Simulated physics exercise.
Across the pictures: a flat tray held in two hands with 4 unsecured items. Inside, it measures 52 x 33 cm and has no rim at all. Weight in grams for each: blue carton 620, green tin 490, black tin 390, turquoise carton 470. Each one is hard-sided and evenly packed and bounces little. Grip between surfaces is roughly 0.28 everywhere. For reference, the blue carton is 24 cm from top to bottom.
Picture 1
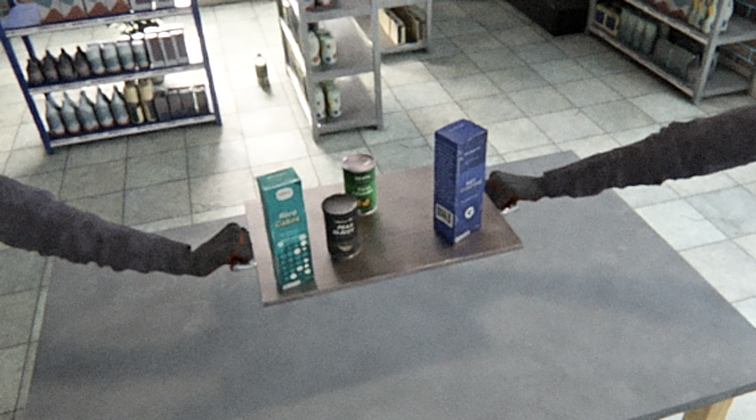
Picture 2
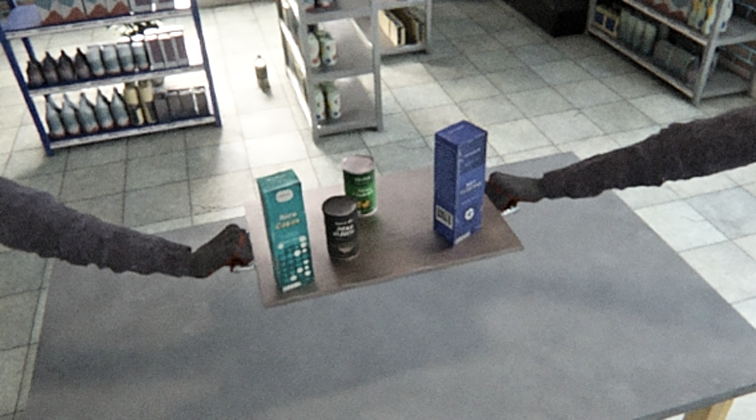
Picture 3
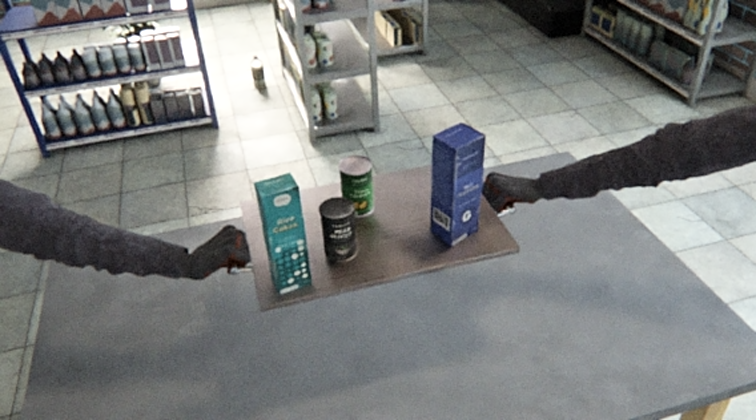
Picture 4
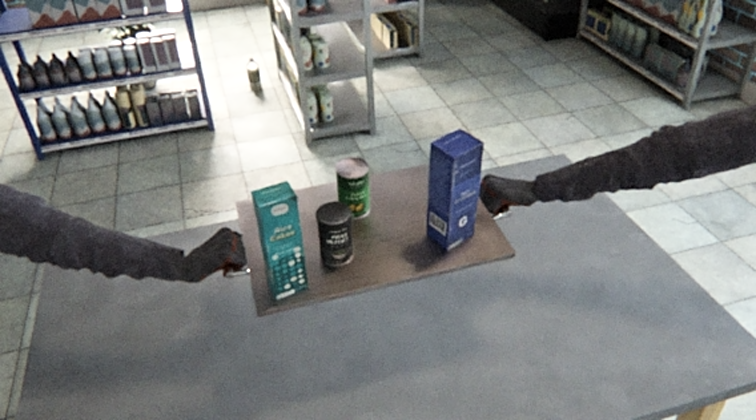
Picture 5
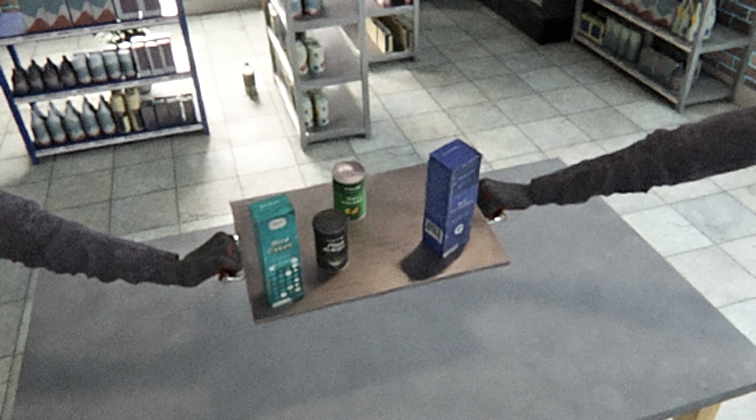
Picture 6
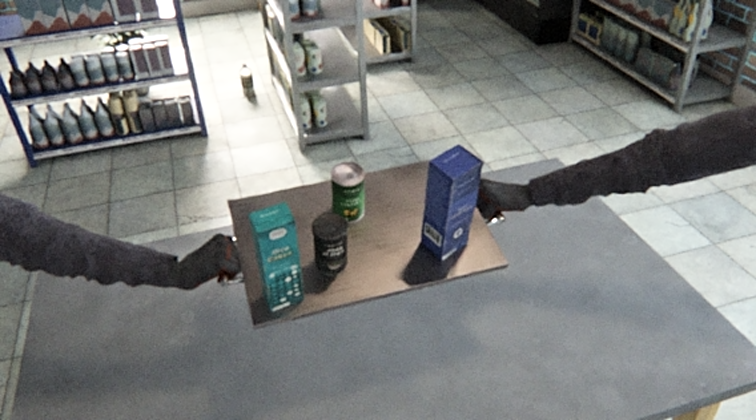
Two hands gradually tilt a flat tray of cartons and tins, its near edge lowering.
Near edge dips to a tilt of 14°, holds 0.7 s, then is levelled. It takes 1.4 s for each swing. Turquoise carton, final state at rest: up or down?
Down.
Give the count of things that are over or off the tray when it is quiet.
Total: 1.
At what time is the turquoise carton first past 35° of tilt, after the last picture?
Answer: About 0.6 s.
Then, 0.70 s after the last picture, tilt 14°, near edge down; turquoise carton now off the tray.
Then, 0.90 s after the last picture, tilt 14°, near edge down.
Then, 1.70 s after the last picture, tilt 9°, near edge down.
At rest, off the tray and tipped over, turquoise carton; the other 3 in place, give or take 5 cm. In the last view, turquoise carton near (355, 396).
